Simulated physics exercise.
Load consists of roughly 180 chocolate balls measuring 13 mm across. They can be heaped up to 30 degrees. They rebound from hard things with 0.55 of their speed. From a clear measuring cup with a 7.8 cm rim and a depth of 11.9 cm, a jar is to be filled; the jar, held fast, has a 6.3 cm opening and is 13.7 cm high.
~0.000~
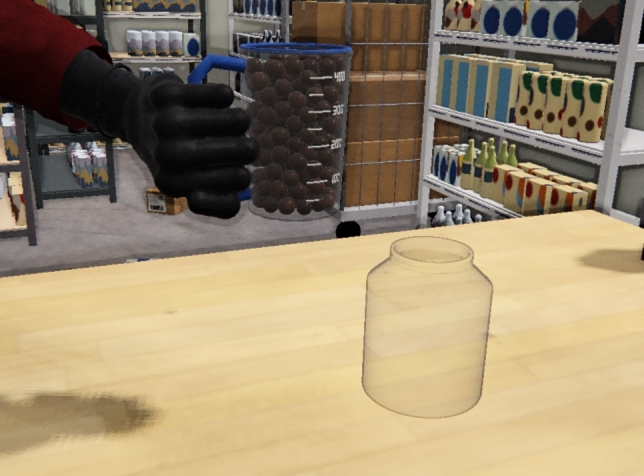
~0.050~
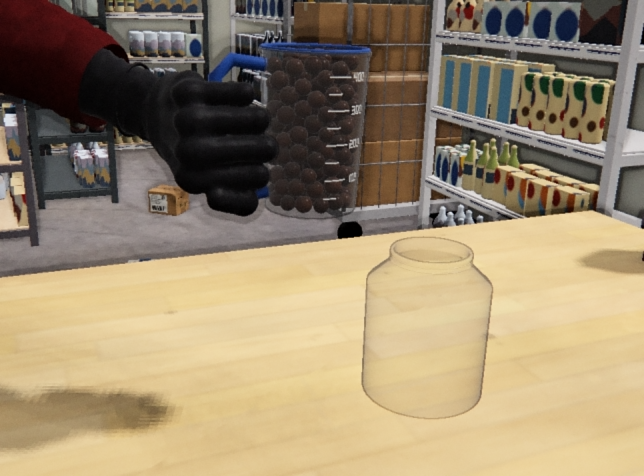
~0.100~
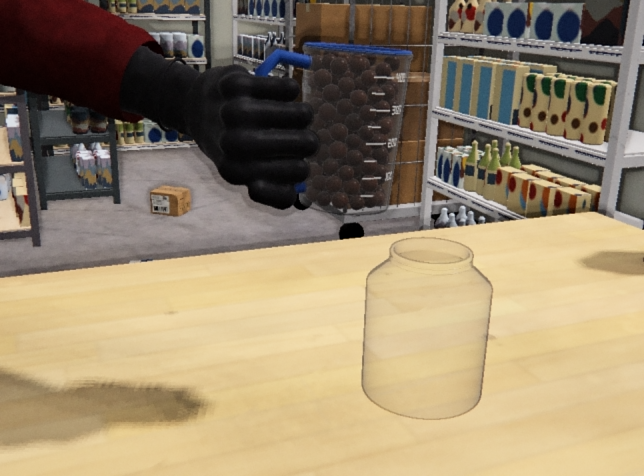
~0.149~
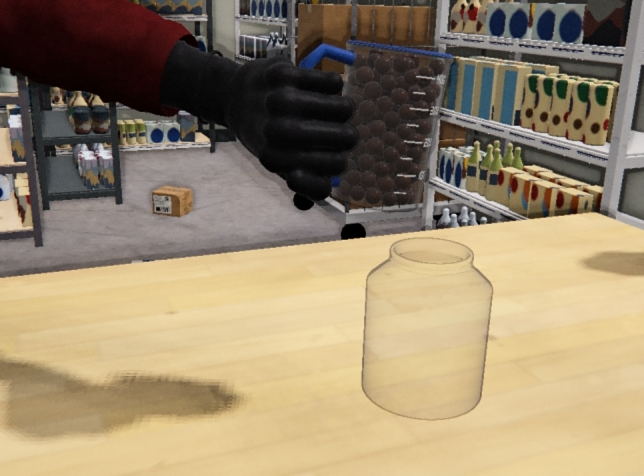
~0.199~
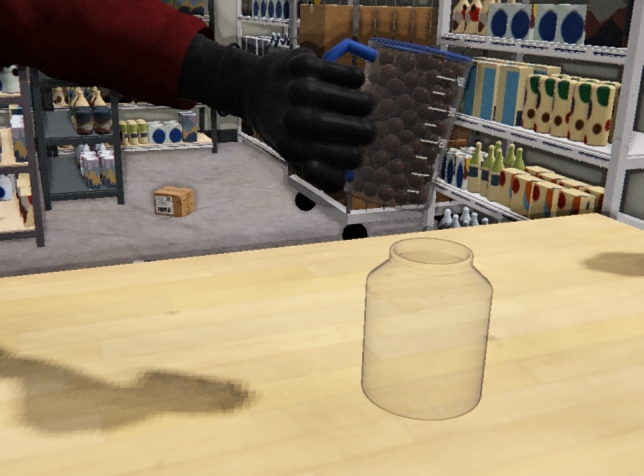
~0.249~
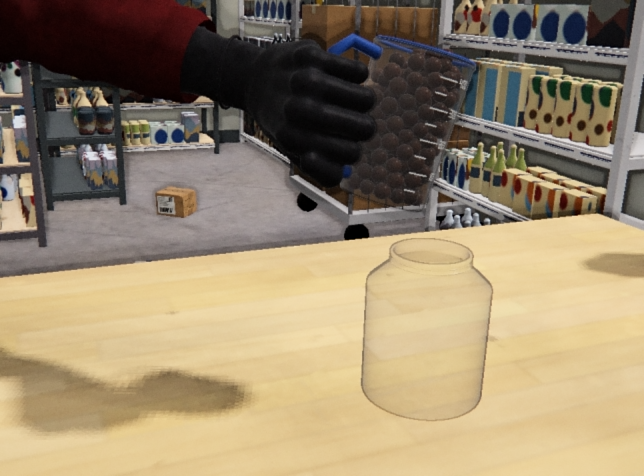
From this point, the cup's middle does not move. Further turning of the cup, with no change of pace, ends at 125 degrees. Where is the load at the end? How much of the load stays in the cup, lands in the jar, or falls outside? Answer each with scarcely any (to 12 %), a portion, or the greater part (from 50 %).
Still above: Scarcely any; jar: A portion; spilt: The greater part.
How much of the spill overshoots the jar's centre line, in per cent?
Some 100 per cent.
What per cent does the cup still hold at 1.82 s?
Some 5 %.
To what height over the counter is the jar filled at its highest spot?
Some 2.5 cm.
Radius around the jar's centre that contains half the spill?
I'd say close to 24 centimetres.
After 0.89 s, tilt 67 degrees; the cup holds 100 %, the jar 0 %.
Then, at 1.32 s, tilt 102 degrees; the cup holds 90 %, the jar 0 %.
Then, at 1.82 s, tilt 125 degrees; the cup holds 5 %, the jar 20 %.
By 2.9 s all is still; still above 0 %, jar 25 %, spilt 75 %.
